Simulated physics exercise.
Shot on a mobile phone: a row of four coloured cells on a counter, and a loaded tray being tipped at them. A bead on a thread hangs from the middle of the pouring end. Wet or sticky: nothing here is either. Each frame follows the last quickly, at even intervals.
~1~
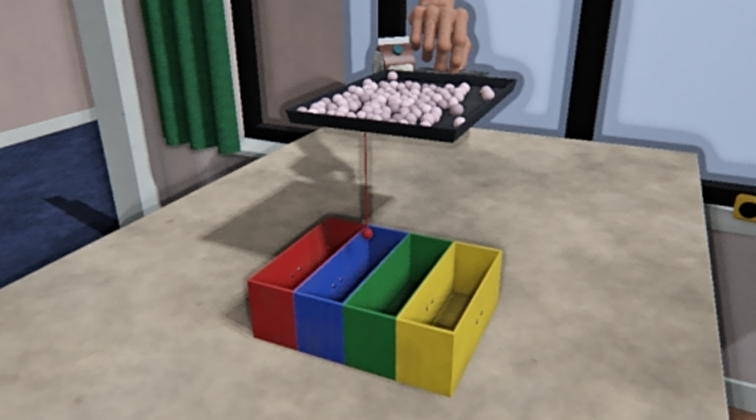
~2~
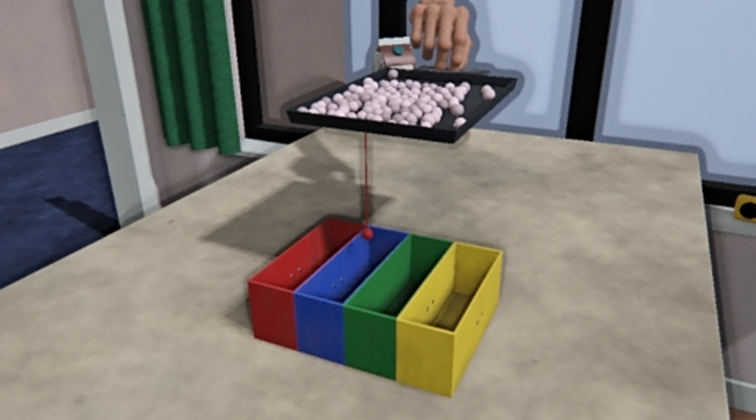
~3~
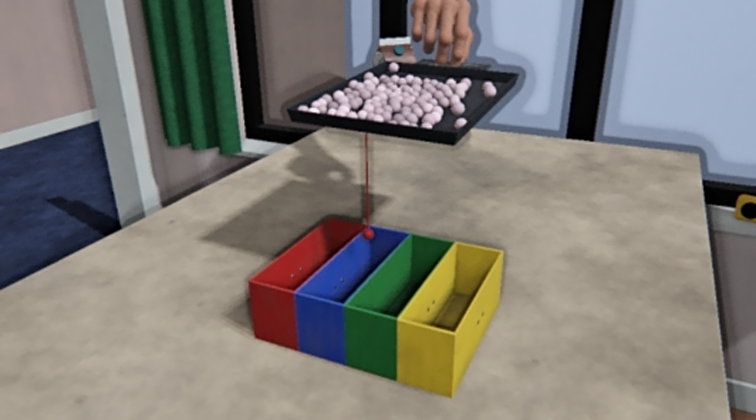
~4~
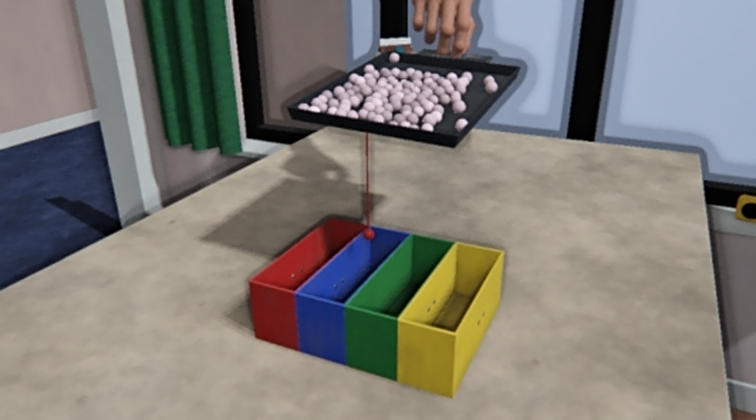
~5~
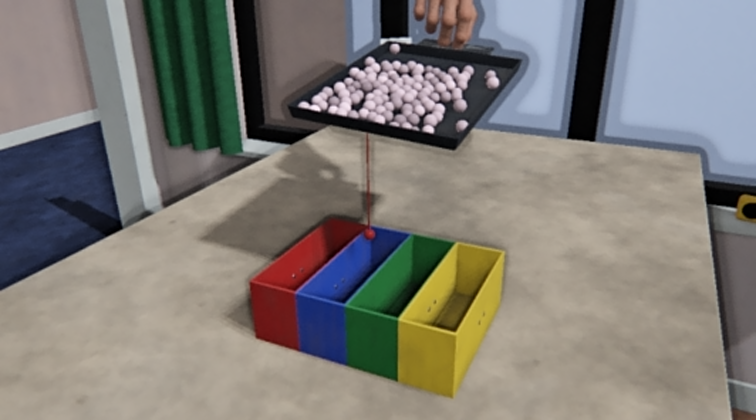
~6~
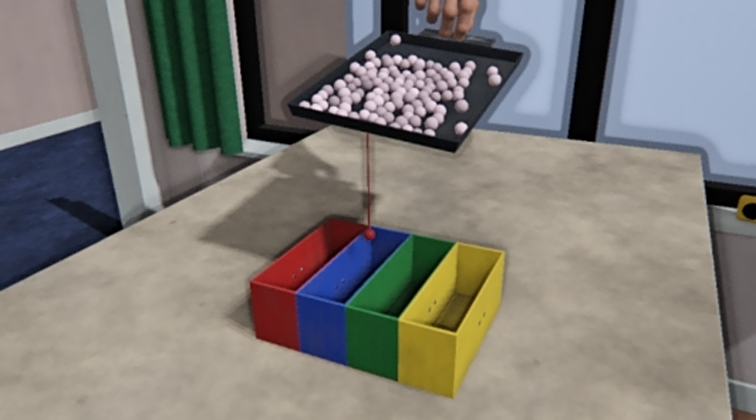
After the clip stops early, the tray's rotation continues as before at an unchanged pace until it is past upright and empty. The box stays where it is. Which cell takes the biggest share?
The yellow cell.
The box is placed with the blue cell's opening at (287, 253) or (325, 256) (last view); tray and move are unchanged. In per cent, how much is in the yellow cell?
The first gives 10 %, the second 50 %.
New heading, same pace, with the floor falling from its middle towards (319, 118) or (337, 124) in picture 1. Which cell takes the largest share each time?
Case 1 goes to the red one, case 2 to that red cell.
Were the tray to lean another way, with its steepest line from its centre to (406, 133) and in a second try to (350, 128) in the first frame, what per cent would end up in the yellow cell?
I'd say some 40 in a hundred at first, then 0 in a hundred.
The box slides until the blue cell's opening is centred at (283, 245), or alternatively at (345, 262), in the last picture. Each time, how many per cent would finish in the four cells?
First about 10, then 90 per cent.
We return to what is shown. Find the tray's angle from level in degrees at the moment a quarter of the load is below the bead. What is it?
That happens at close to 70 degrees.
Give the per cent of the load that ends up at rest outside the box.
Close to 0 percent, I reckon.
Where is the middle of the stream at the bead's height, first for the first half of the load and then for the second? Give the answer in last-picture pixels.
The leading part at (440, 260), the rest of it at (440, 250).
Shortly afterwards, tray tipped steeply; all but a few on the tray; only a few falling or outside the box.
Next, tray tipped right over; a little on the tray; near half in the yellow cell; near a third in the green cell; a little in the blue cell; only a few in the red cell; a little falling or outside the box.
Some moments later, tray tipped past a quarter turn; near half in the yellow cell; near a third in the green cell; a little in the blue cell; only a few in the red cell; a little falling or outside the box.
In the end, tray tipped past a quarter turn; near half in the yellow cell; near a third in the green cell; a little in the blue cell; only a few in the red cell; a little outside the box.
